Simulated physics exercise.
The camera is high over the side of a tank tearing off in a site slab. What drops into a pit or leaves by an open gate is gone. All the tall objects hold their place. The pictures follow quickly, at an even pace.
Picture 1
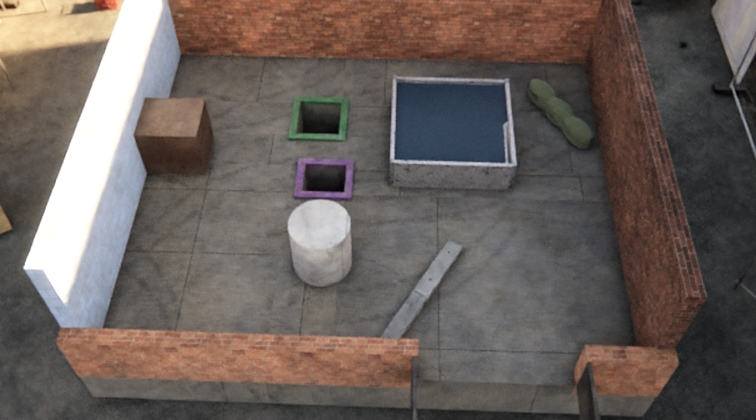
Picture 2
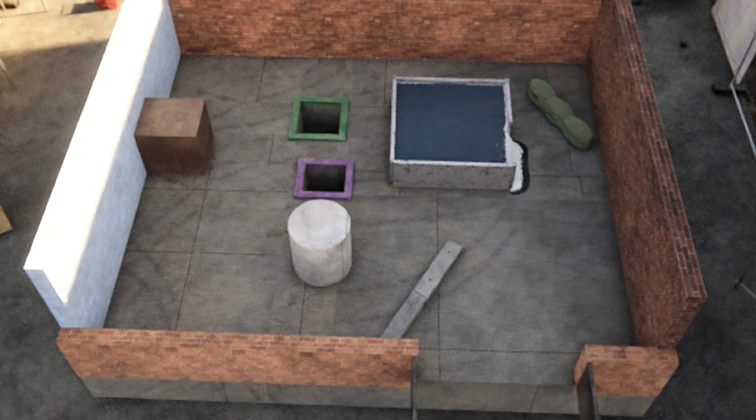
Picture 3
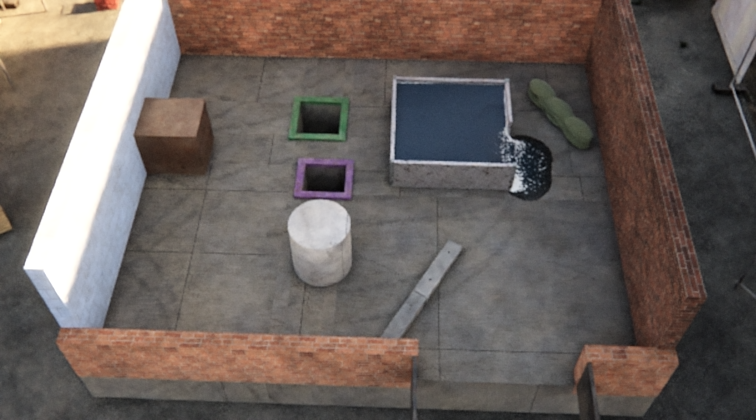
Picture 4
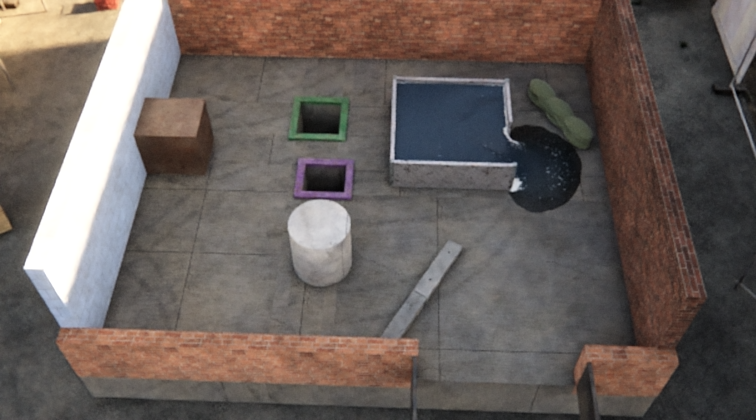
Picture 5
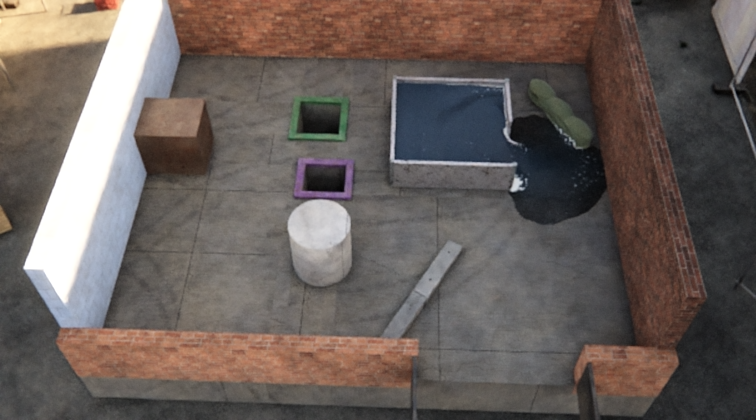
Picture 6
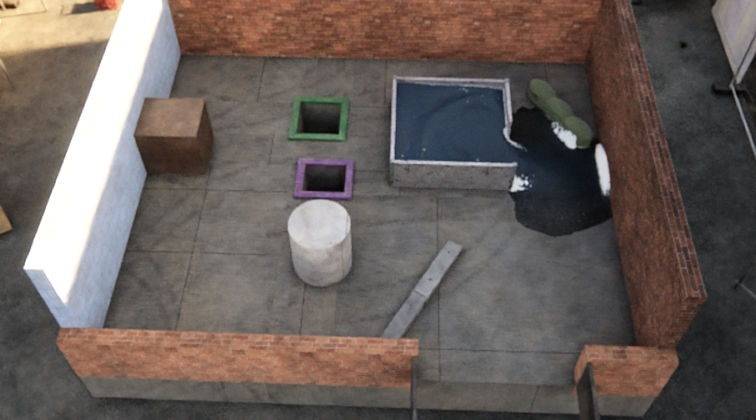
Dark water burst from the right side of a square open tank and spread across the grey slab, flowing around a green lumpy object and reaching the brick wall on the right.
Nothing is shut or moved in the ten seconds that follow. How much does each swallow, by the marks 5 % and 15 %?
In the end: The gate takes above 15 %; the green pit takes not even 5 %; the purple pit takes not even 5 %.
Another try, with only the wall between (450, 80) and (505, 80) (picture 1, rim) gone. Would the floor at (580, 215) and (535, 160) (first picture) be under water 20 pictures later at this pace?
In turn: Awash, free of water.
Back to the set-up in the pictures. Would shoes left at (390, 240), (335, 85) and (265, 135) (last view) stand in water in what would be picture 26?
In turn: Free of water, no water, free of water.
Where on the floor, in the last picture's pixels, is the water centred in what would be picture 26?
Around (504, 175).
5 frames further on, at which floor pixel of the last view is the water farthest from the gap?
Around (616, 274).
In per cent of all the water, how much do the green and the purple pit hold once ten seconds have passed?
In turn 0 and 0 per cent.
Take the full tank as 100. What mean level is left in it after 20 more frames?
Close to 46 %.
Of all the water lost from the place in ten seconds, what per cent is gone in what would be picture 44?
Roughly 45 per cent.
A moment on, water covers 10 % of the floor; the gate 0 %, the green pit 0 %, the purple pit 0 %.
Next, water covers 15 % of the floor; the gate 0 %, the green pit 0 %, the purple pit 0 %.
Then, water covers 25 % of the floor; the gate 2 %, the green pit 0 %, the purple pit 0 %.
Later, water covers 40 % of the floor; the gate 13 %, the green pit 0 %, the purple pit 0 %.
In the end, water covers 50 % of the floor; the gate 27 %, the green pit 0 %, the purple pit 0 %.
